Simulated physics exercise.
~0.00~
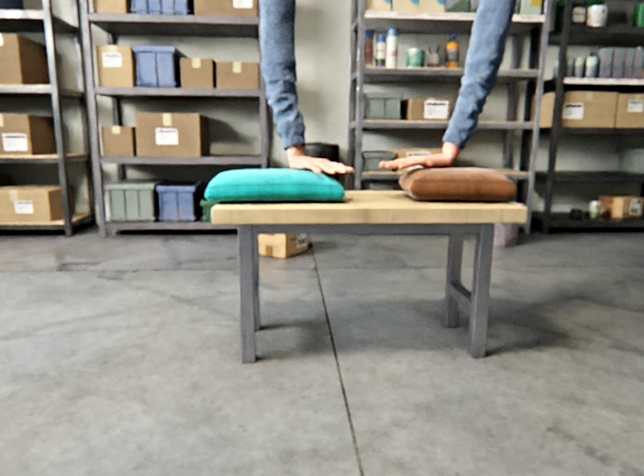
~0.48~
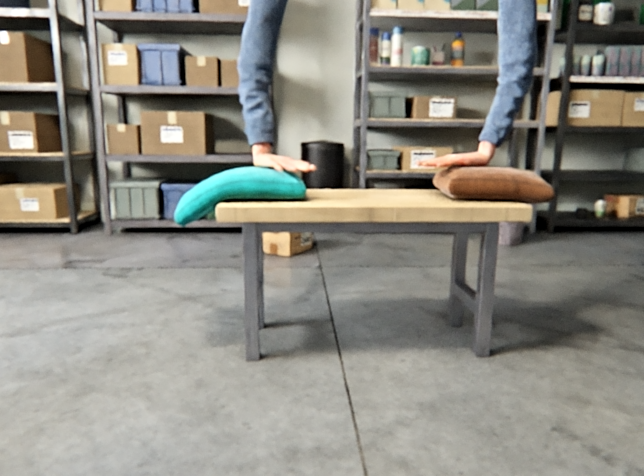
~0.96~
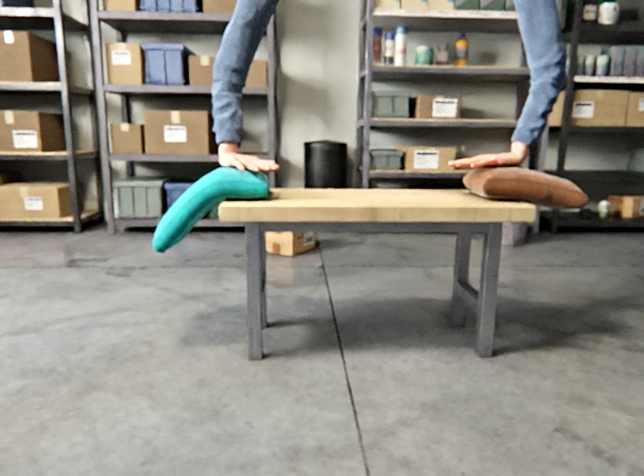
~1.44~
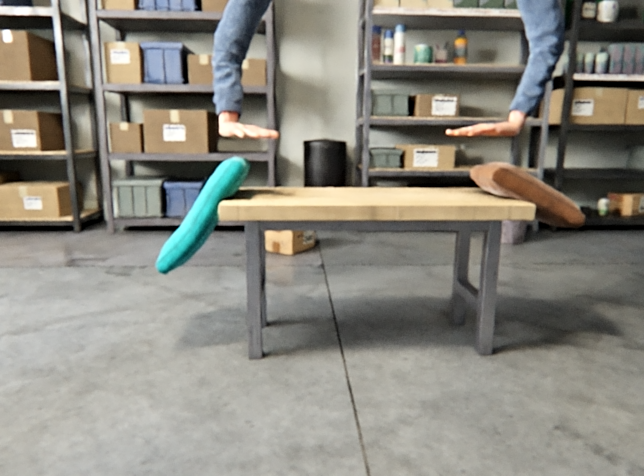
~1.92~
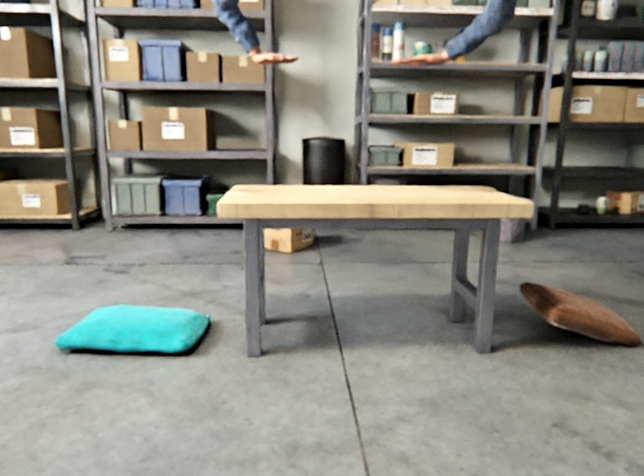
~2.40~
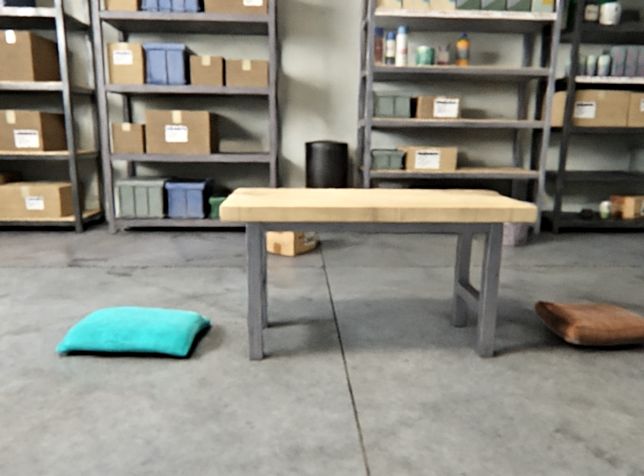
In a storage room with a grey concrete floor and shelves of boxes and bins along the back wall, a slightly swaying view faces a wooden-topped bench with metal legs. A turquoise pillow lies on its left side and a brown soft bag on its right, with a hand resting on each. The two hands push them outward until both hang over opposite ends, the pillow drooping further. The hands then lift away as both tip and drop off the ends. The arms withdraw, leaving the bench bare, the pillow on the floor at left and the bag on the floor at right.
